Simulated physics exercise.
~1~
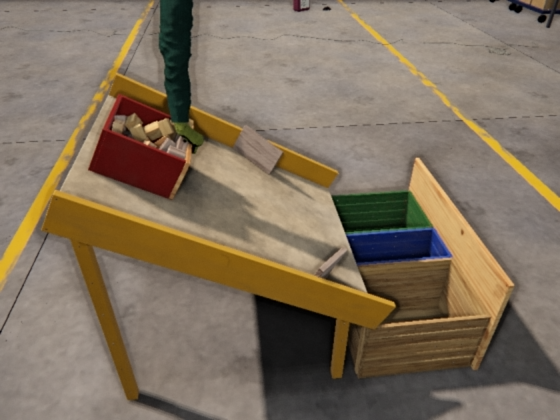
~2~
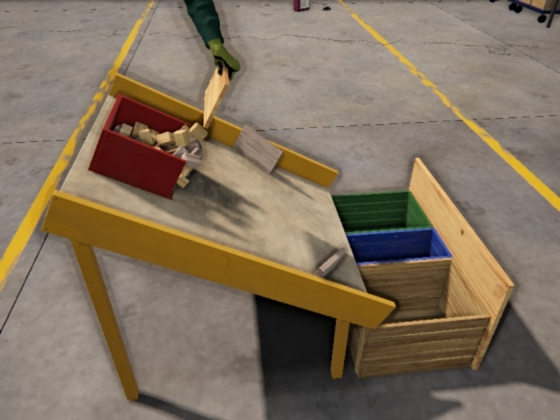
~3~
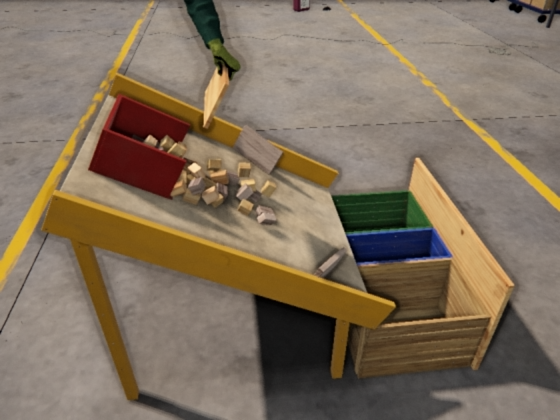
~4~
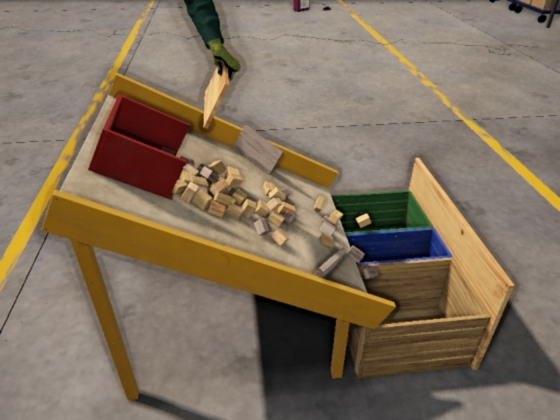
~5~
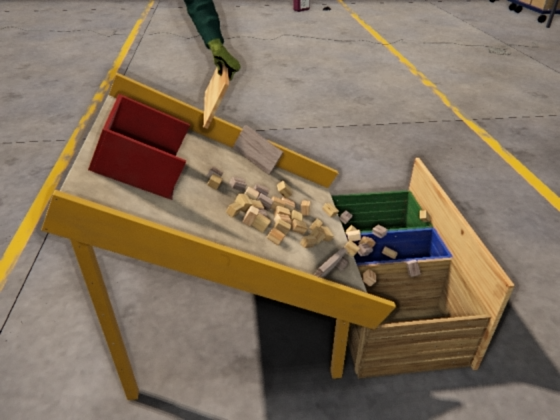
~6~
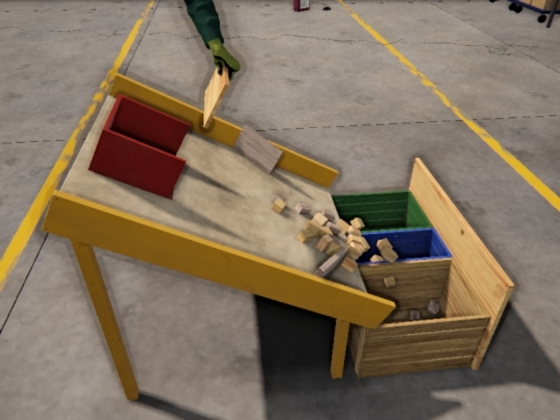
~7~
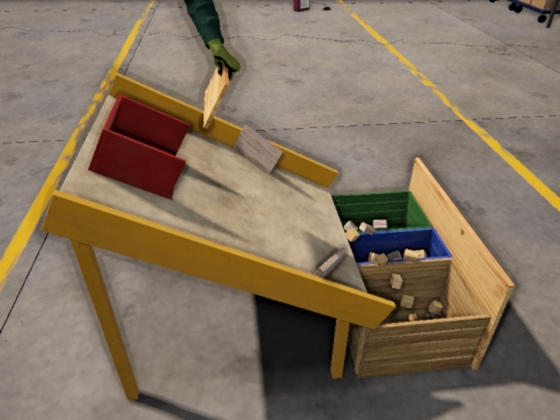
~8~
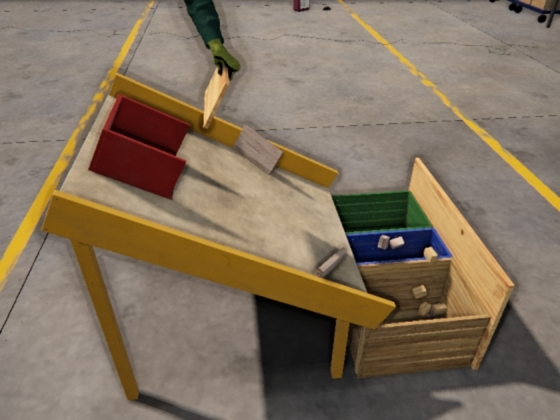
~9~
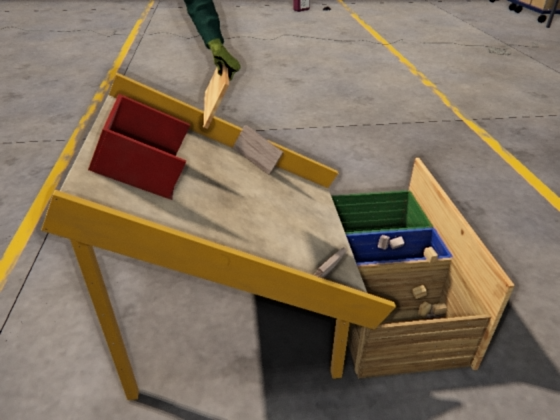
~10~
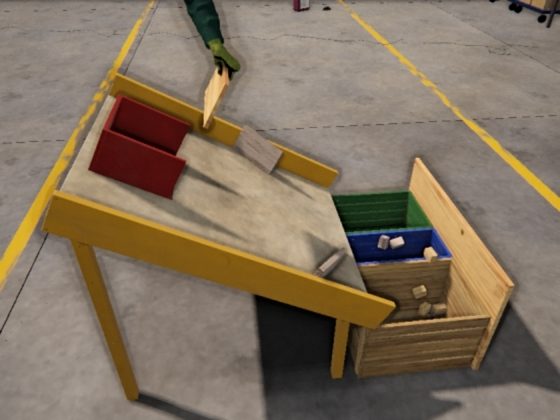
To begin with, a green-gloved hand reaches to a red pen of timber offcuts at the top of a sloping, yellow-edged table, then lifts its wooden gate up and clear. The blocks spill out and tumble down toward the right, spreading past two angled boards. The first ones drop off the lower edge while the pen empties behind them. The rest bunch near the lower board and pour into the green tub, blue tote and wooden tote. Finally the table is bare, the blocks lie still in the containers, and the hand still holds the gate.
